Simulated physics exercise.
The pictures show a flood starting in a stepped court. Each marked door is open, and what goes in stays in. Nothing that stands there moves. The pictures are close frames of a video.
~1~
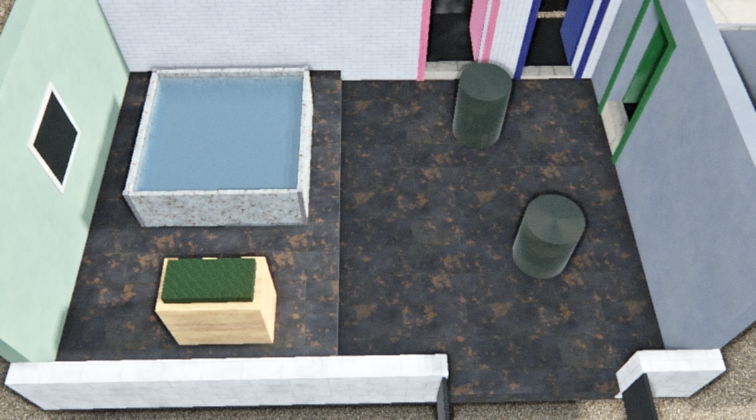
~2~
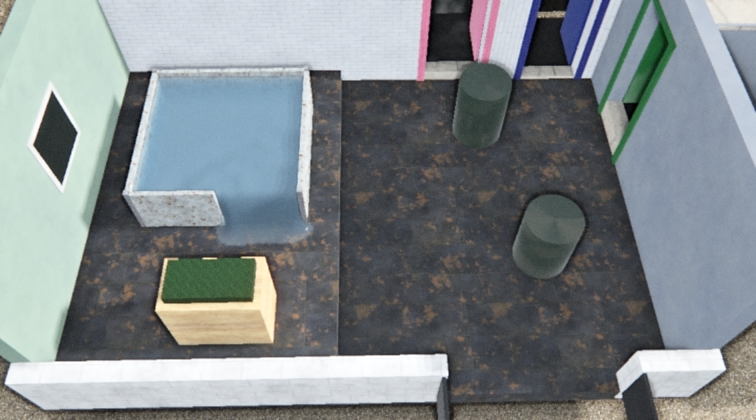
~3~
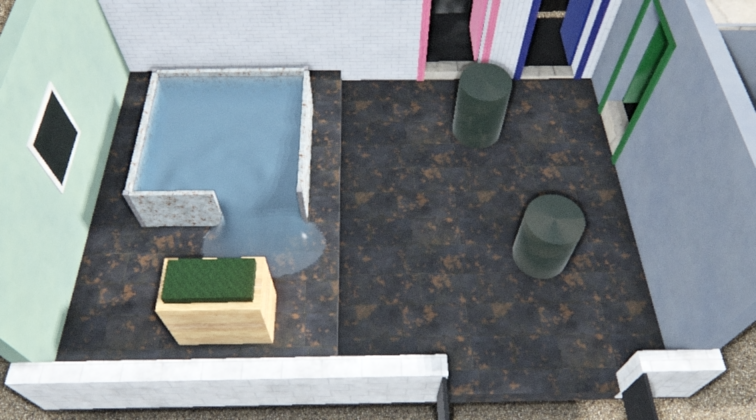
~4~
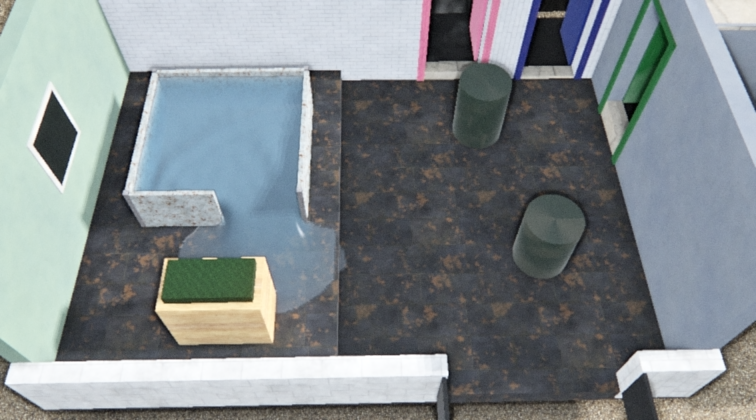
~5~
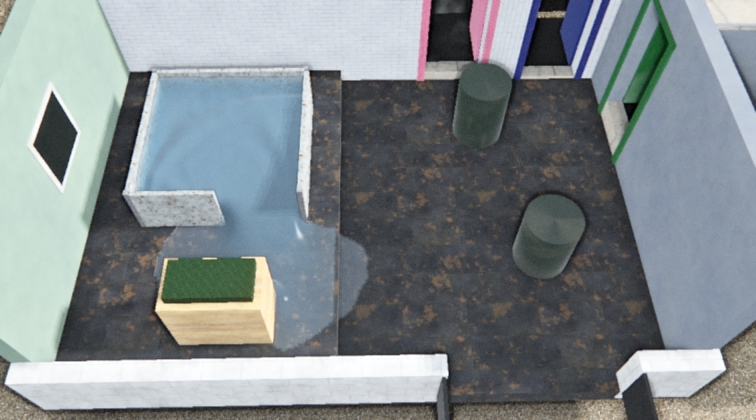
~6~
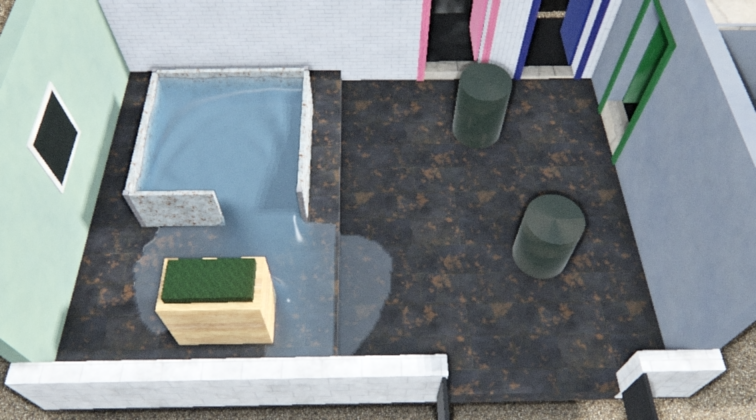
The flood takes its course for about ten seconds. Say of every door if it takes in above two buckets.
One by one: The blue door floods; the pink door holds within the limit; the green door holds within the limit.
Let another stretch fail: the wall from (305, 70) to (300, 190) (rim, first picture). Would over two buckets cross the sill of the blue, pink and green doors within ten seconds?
In short: Blue door is over; pink door takes more; green door stays under.
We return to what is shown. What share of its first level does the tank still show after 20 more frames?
Some 44 per cent.
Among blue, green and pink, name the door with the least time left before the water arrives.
It is the one in green.
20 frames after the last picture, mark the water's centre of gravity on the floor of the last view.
At about (289, 228).
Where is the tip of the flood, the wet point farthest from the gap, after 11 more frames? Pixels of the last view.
Close to (655, 371).
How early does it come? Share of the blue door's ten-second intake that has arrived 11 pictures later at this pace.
Near 0 in a hundred.
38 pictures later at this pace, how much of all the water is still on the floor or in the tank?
Some 88 per cent.
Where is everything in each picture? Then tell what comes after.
In the first picture, still water in the water tank at (224, 131).
In the second picture, the front is at (221, 235), out from the gap at (261, 210).
In the third picture, the front is at a hidden place, out from the gap at (262, 213).
In the fourth picture, the front is at (278, 307), out from the gap at (262, 213).
In the fifth picture, water pours out at (262, 214) and has run to (290, 343).
In the sixth picture, water pours out at (262, 213) and has run to a hidden place.
A moment on, water covers 25 % of the floor; the blue door not reached, the pink door not reached, the green door not reached.
Next, water covers 35 % of the floor; the blue door not reached, the pink door not reached, the green door not reached.
Then, water covers 50 % of the floor; the blue door not reached, the pink door not reached, the green door not reached.
Later, water covers 80 % of the floor; the blue door over two buckets in, the pink door wet at the sill, nothing in, the green door wet at the sill, nothing in.
In the end, water covers 95 % of the floor; the blue door far over two buckets in, the pink door wet at the sill, nothing in, the green door wet at the sill, nothing in.
